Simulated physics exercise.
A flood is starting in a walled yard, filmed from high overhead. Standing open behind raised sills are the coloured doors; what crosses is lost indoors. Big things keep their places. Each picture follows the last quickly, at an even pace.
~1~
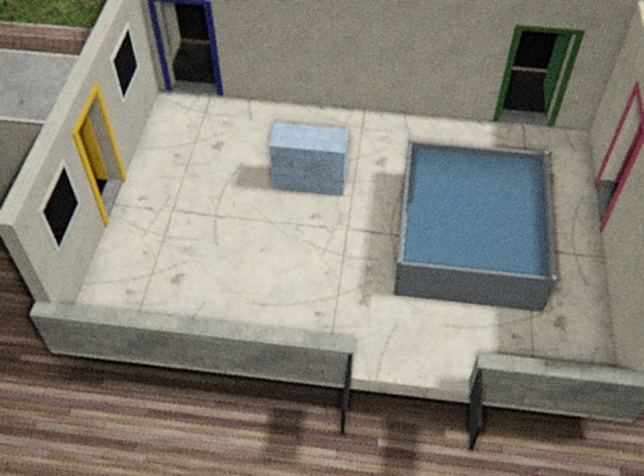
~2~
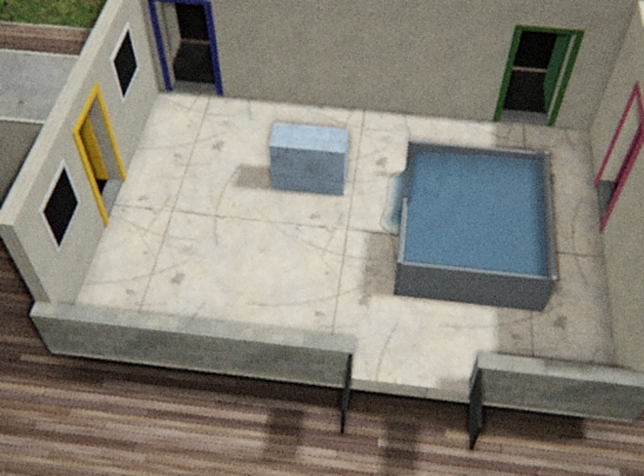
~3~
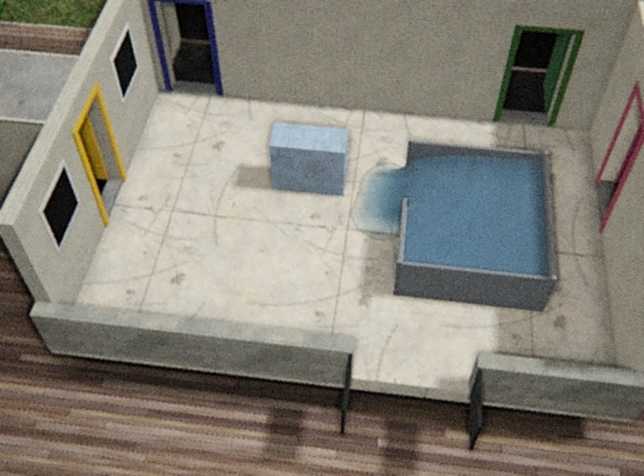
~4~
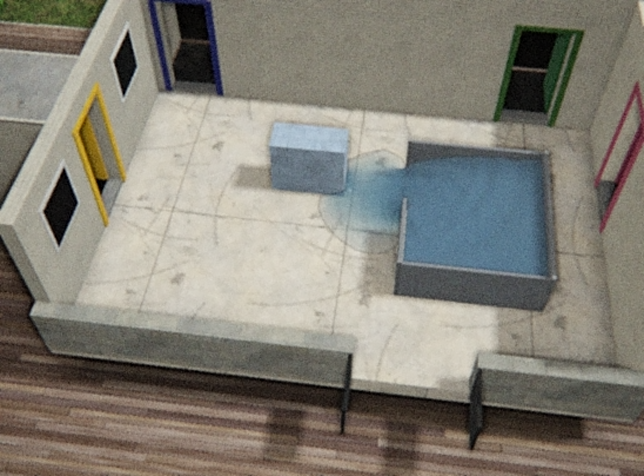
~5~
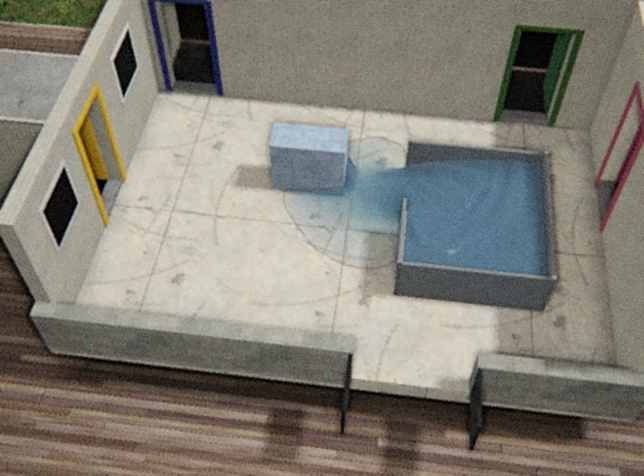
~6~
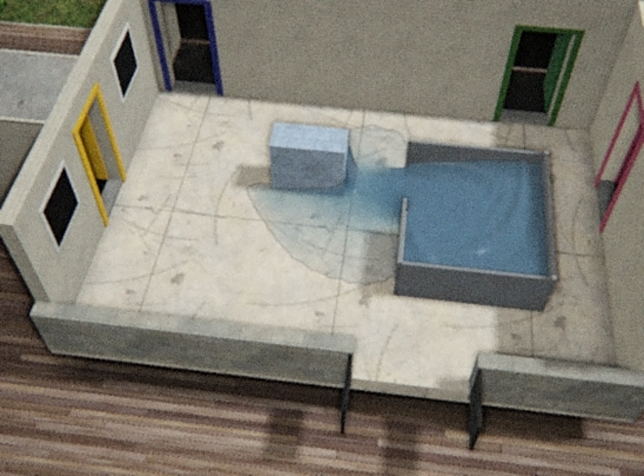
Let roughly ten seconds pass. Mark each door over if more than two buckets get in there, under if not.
Blue door - over; pink door - under; green door - under; yellow door - over.
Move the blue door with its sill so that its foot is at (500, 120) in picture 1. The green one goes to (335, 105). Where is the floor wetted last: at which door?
It's the door marked pink, I'd say.
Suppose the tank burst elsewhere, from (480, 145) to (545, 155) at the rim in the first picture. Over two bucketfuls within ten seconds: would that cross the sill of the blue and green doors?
In brief, the blue one goes past the mark; the green one goes past the mark.
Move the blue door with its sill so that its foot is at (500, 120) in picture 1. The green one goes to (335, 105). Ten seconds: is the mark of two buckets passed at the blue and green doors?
Result - blue remains beneath it, green surpasses the mark.
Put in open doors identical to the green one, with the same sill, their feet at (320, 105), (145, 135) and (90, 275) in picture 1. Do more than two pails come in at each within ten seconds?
Crosses the line; crosses the line; crosses the line.
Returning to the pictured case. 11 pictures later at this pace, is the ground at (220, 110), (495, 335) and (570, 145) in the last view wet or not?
Result, as listed: Wetted / not wetted / not wetted.
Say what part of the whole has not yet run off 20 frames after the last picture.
Around 98 percent.
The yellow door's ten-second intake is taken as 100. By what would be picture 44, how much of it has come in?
Around 80 in a hundred.
A moment on, water covers 35 % of the floor; the blue door not reached, the pink door not reached, the green door not reached, the yellow door wet at the sill, nothing in.
Next, water covers 55 % of the floor; the blue door wet at the sill, nothing in, the pink door not reached, the green door not reached, the yellow door under two buckets in.
Then, water covers 70 % of the floor; the blue door under two buckets in, the pink door not reached, the green door wet at the sill, nothing in, the yellow door over two buckets in.
Later, water covers 85 % of the floor; the blue door far over two buckets in, the pink door wet at the sill, nothing in, the green door wet at the sill, nothing in, the yellow door far over two buckets in.
In the end, water covers 100 % of the floor; the blue door far over two buckets in, the pink door wet at the sill, nothing in, the green door wet at the sill, nothing in, the yellow door far over two buckets in.
